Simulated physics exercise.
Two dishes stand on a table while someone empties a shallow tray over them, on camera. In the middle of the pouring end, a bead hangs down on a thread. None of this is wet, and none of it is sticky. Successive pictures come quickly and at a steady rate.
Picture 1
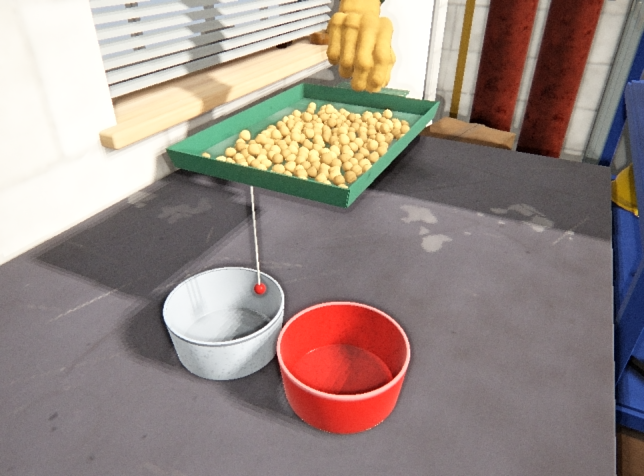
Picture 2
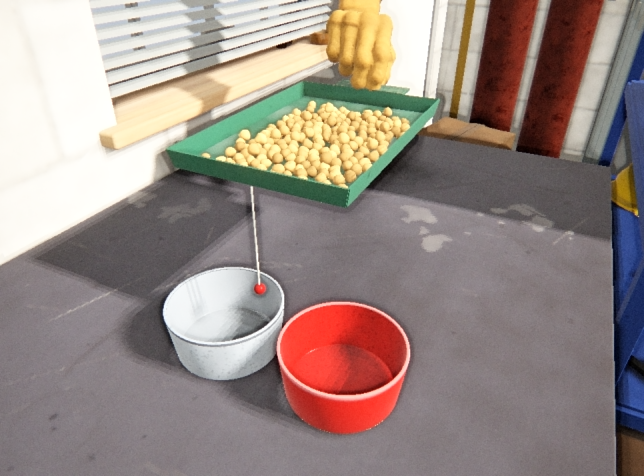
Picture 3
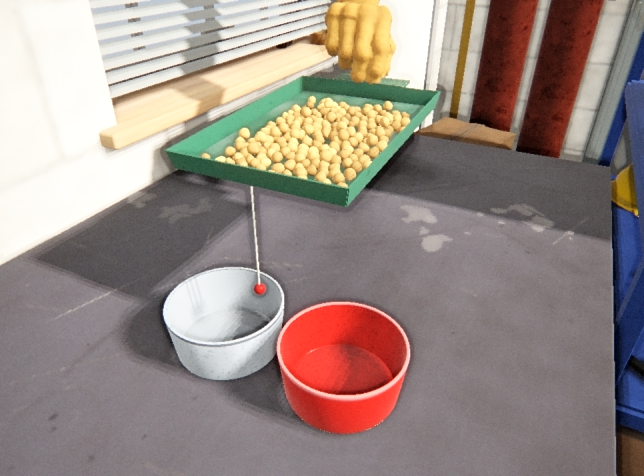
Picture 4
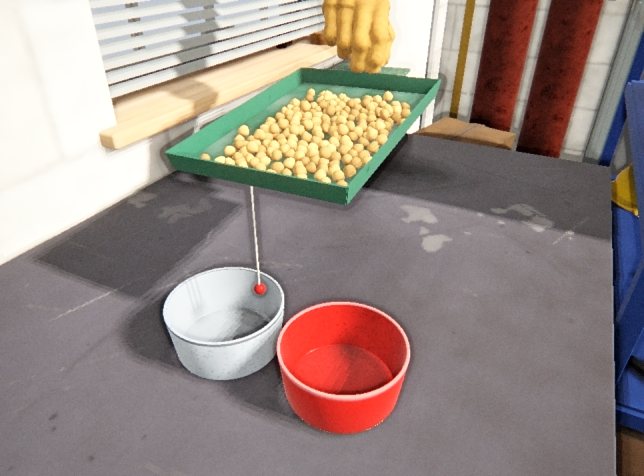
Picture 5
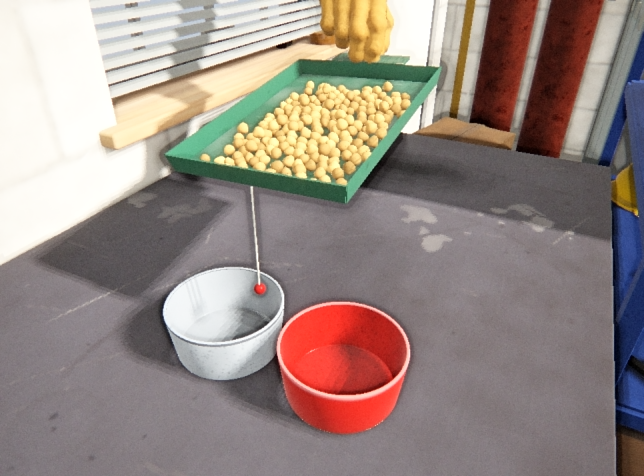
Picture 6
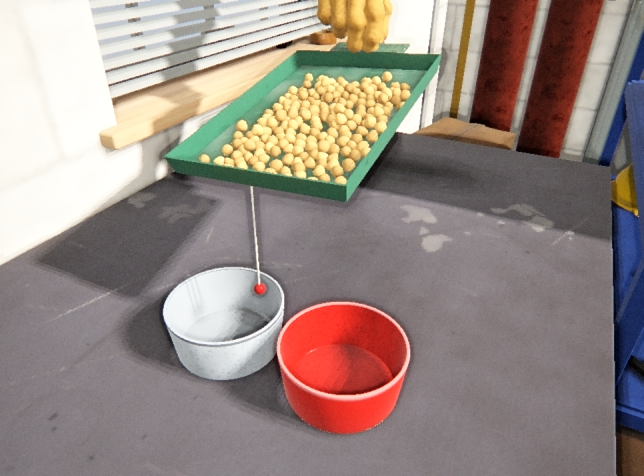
Green tray of dried chickpeas slowly tilting as its far end rises beside a yellow-gloved hand, above white and red dishes.
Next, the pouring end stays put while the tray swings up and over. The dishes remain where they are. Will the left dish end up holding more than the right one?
Yes.
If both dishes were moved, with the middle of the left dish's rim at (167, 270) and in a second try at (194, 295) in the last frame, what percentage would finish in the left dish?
30 %, 70 %.
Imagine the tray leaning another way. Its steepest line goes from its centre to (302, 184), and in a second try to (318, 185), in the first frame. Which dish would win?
Results - the dish on the right side first, the dish on the right side second.
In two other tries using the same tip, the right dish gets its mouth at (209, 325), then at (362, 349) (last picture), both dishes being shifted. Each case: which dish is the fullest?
In order of the tries: The dish on the right side, then the dish on the left side.
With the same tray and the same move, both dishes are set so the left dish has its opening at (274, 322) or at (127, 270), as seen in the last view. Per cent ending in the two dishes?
Some 20 percent, followed by some 70 percent.
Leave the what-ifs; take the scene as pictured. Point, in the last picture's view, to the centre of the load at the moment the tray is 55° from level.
The load is centred near (257, 110).
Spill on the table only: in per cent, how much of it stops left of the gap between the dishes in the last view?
90 per cent, roughly.
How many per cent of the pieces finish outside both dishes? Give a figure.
Close to 40 %, give or take.
Soon, tray tipped steeply; nearly all on the tray; a stray few in the air.
A while on, tray tipped right over; nearly all on the tray; a stray few in the left dish; a stray few outside both.
Towards the end, tray tipped past a quarter turn; about half in the left dish; about half outside both.
Finally, tray tipped past a quarter turn; none in the right dish; about half in the left dish; about half outside both.
